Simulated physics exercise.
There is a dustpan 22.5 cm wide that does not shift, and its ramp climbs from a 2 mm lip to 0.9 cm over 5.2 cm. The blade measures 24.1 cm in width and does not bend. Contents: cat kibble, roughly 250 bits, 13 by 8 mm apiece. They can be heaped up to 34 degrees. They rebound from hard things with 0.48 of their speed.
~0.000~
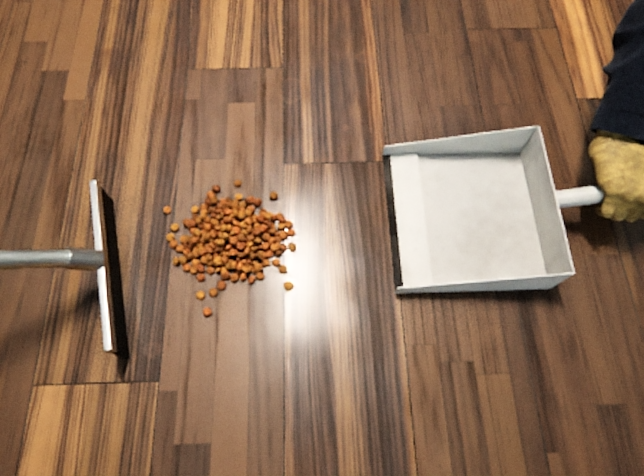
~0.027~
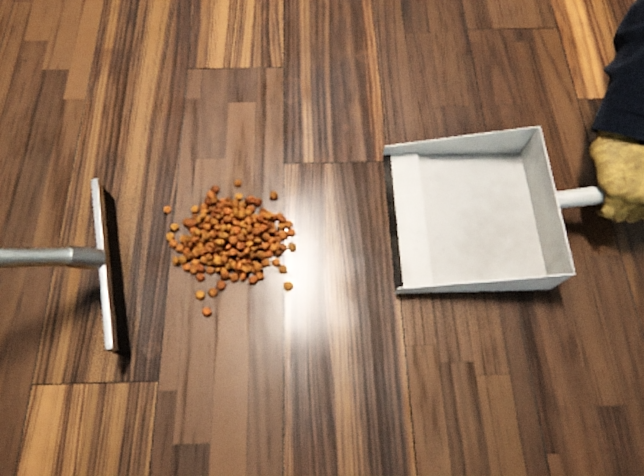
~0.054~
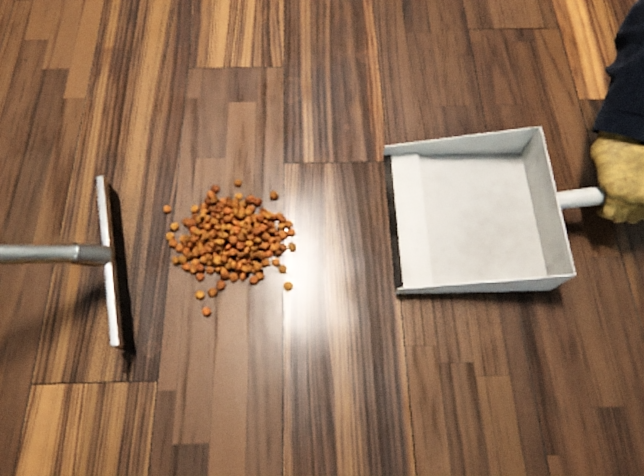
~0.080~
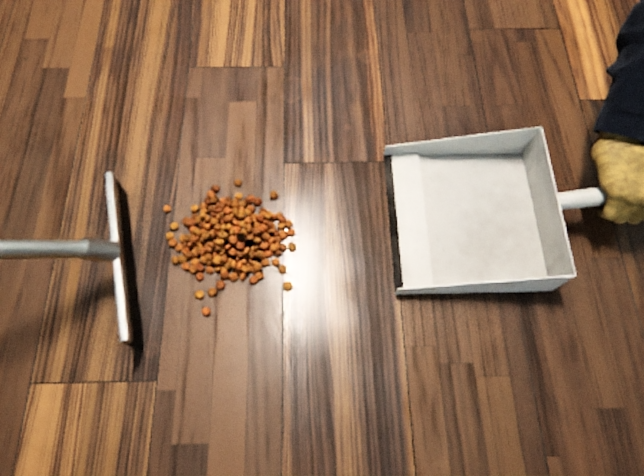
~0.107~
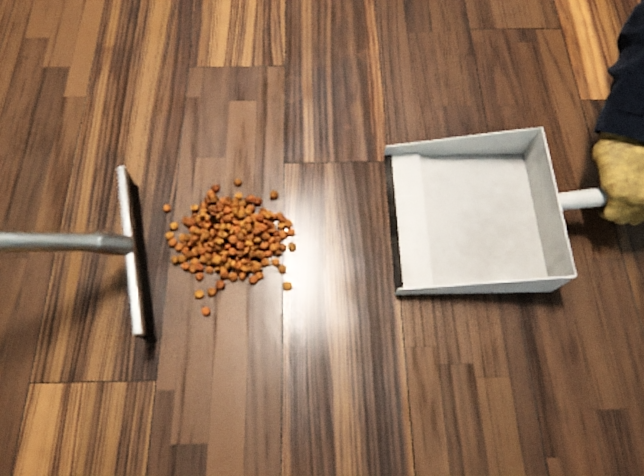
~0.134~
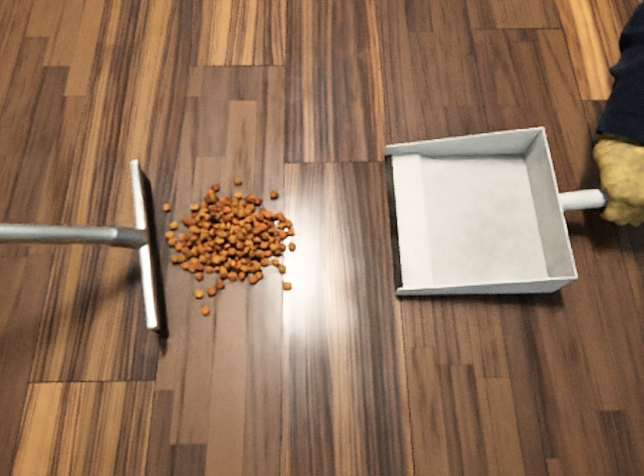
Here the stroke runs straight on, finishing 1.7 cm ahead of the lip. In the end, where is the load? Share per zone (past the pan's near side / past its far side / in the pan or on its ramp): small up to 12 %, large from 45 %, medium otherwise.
Past the pan's near side - small; past the pan's far side - medium; in the pan or on its ramp - medium.
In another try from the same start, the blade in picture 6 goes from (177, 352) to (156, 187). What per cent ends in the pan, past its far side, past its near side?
Pan 25; far 0; near 10.
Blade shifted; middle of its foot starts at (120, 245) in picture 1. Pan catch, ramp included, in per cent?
Around 25 %.
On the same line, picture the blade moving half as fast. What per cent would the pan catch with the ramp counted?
I'd put it at roughly 25 per cent.
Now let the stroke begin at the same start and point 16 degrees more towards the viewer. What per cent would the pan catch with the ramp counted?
The pan, ramp included, would get around 30 per cent.
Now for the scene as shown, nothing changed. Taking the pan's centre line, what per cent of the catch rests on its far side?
Roughly 80 per cent.
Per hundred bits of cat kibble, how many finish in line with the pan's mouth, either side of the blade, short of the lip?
I'd say close to 40 per cent of them.
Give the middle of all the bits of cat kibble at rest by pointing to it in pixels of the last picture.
About (383, 176).
After 0.36 s, middle of the blade 19 cm from the lip; 0 % over the lip, far side 0 %, near side 0 %.
After 0.51 s, middle of the blade 9 cm from the lip; 0 % over the lip, far side 10 %, near side 0 %.
After 0.79 s, middle of the blade 4 cm from the lip; 35 % over the lip, far side 25 %, near side 0 %.
At rest (1.3 s), near side 0 %, far side 25 %, pan 35 %, in front of the lip or behind the blade 40 %.
